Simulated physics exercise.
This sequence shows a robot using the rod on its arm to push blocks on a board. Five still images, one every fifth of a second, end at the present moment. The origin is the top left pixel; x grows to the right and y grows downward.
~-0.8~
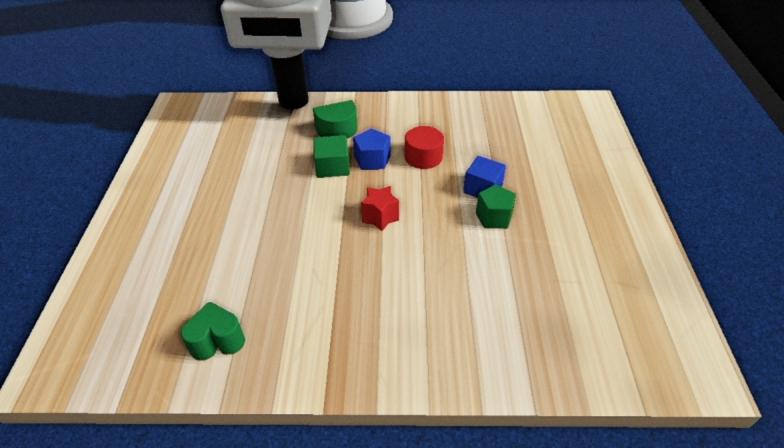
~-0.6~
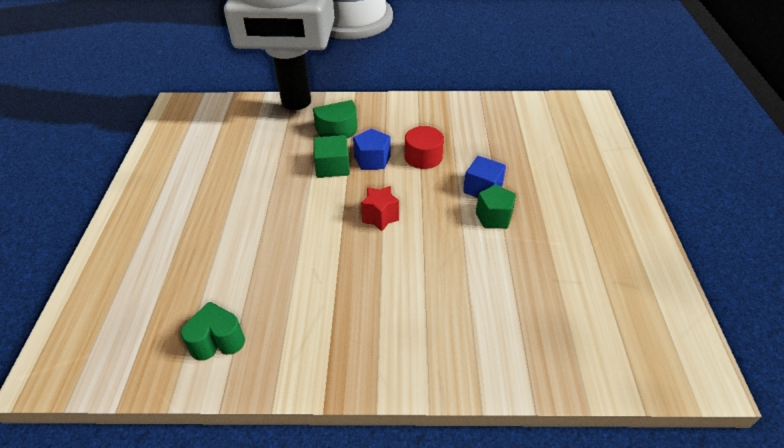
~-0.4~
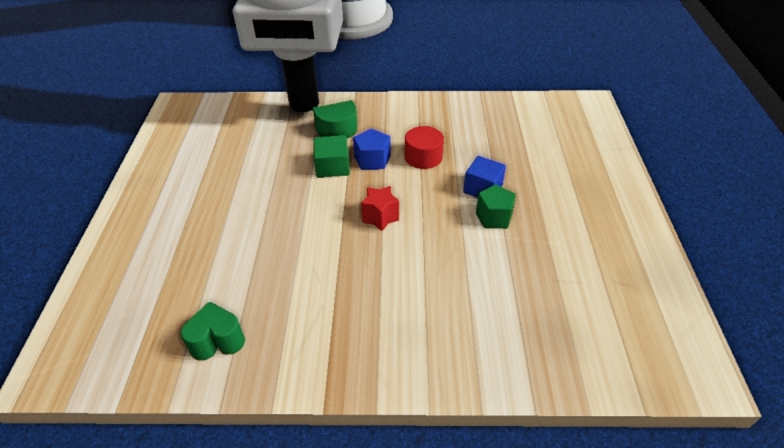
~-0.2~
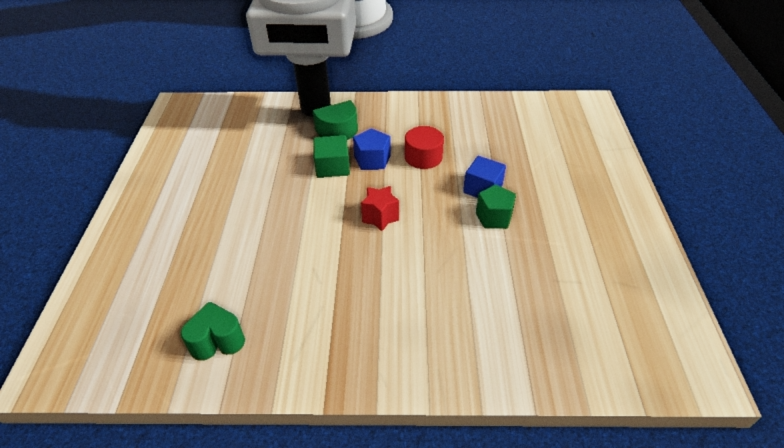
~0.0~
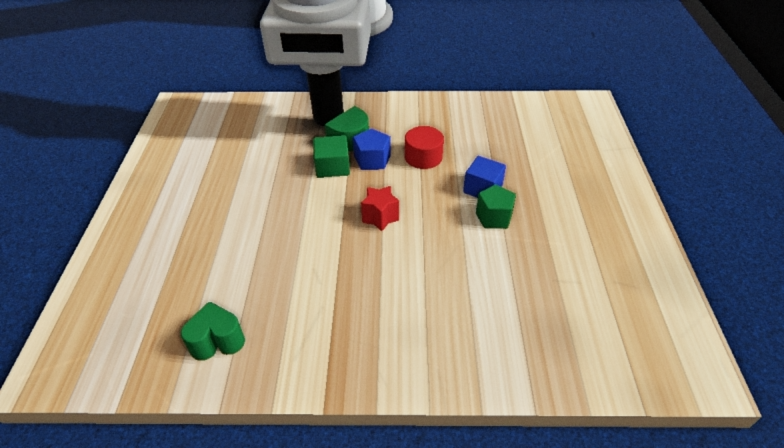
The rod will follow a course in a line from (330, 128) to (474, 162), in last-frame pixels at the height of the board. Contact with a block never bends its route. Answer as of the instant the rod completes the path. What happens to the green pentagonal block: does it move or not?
The green pentagonal block changes place.
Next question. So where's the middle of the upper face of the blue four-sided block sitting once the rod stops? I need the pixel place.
About (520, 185).
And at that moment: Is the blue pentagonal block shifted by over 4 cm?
Yes, I think so.
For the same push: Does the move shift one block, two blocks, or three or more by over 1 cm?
That makes 3 blocks or more.
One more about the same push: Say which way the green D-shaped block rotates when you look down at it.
Twists clockwise.
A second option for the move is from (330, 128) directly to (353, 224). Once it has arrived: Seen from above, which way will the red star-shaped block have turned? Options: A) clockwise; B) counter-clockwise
Answer: B.
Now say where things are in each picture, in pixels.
Rod tip (294, 101); block tops, green D-shaped block (336, 110); blue pentagonal block (372, 139); red disc (424, 137); blue four-sided block (486, 168); green pentagonal block (498, 197), in the first frame.
Rod (297, 102); blocks unchanged, in the second frame.
Rod (304, 104); blocks unchanged, in the third frame.
Rod (316, 108); green D-shaped block (337, 111), in the fourth frame.
Rod (329, 118); green D-shaped block (350, 120); blue pentagonal block (372, 139); red disc (424, 137); blue four-sided block (486, 168); green pentagonal block (498, 197), in the fifth frame.
On the path given first. One third of the way, rod (375, 129); green D-shaped block (391, 136), turned 20° clockwise; blue pentagonal block (392, 159), turned 40° clockwise; red disc (431, 138).
Two thirds of the way, rod (426, 141); green D-shaped block (410, 150), turned 60° clockwise; blue pentagonal block (394, 172), turned 55° clockwise; red disc (454, 148).
At the end, rod (476, 151); green D-shaped block (411, 150), turned 65° clockwise; blue pentagonal block (394, 172), turned 55° clockwise; red disc (505, 160); blue four-sided block (520, 185), turned 60° clockwise; green pentagonal block (504, 209), turned 30° clockwise.
